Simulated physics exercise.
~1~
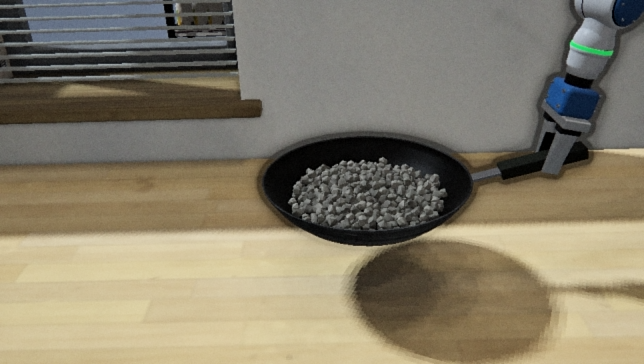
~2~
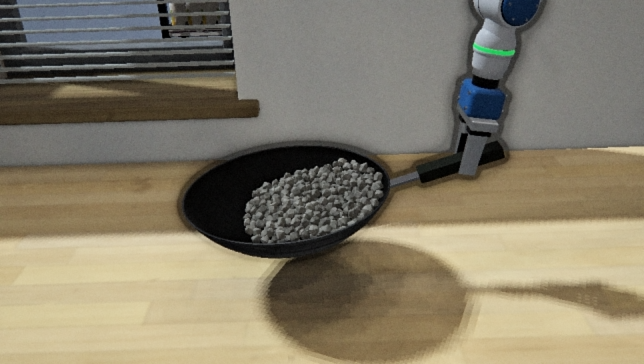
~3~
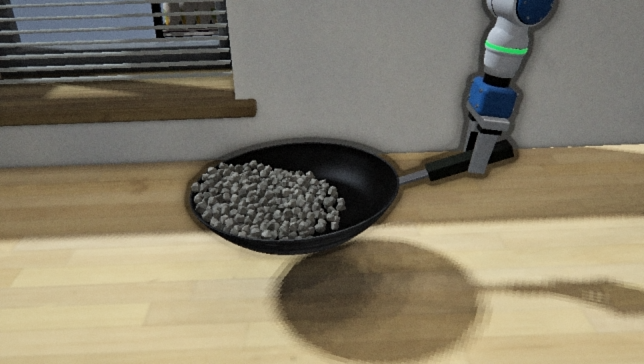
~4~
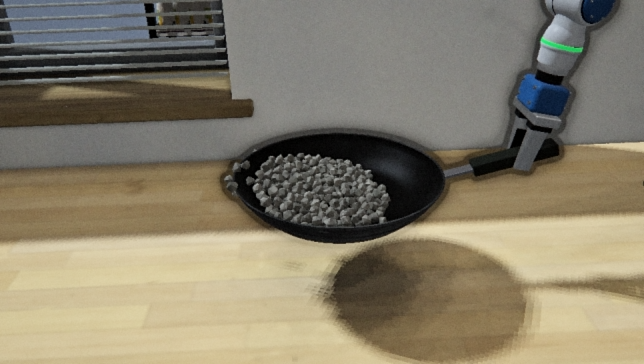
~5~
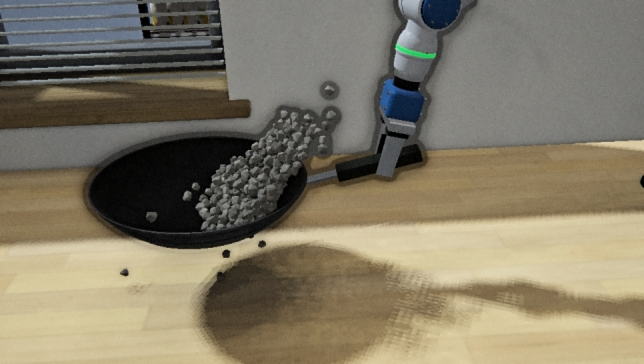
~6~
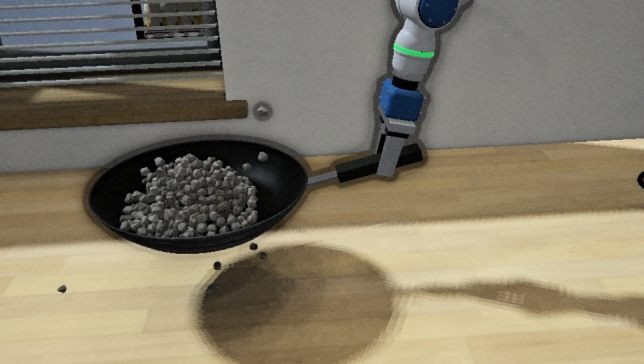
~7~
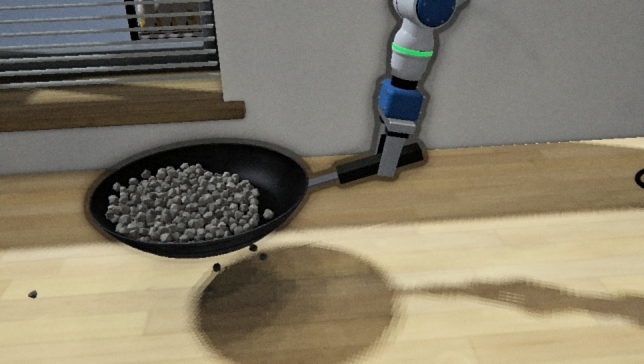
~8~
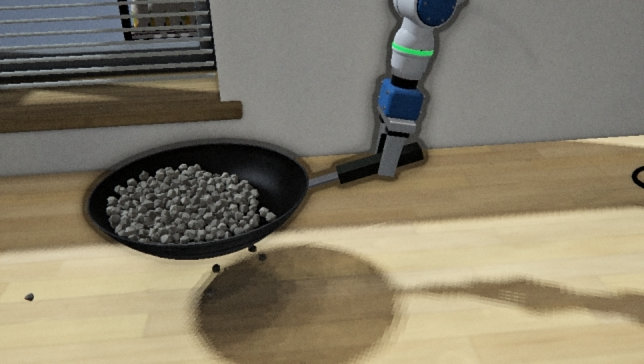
A black frying pan heaped with small grey pebbles hangs above a pale wooden surface, held by a white and blue robot arm with a green ring at the right. The view is from the side, with a grey wall and a window with blinds behind. The arm moves the pan left, then back right, and the pebbles slide toward the pan's left side. It then thrusts the pan sharply left, and the pebbles surge up toward the handle, a few flying out. They fall back into the pan, which stays still, nearly all inside, with a few stray pebbles on the wood below.
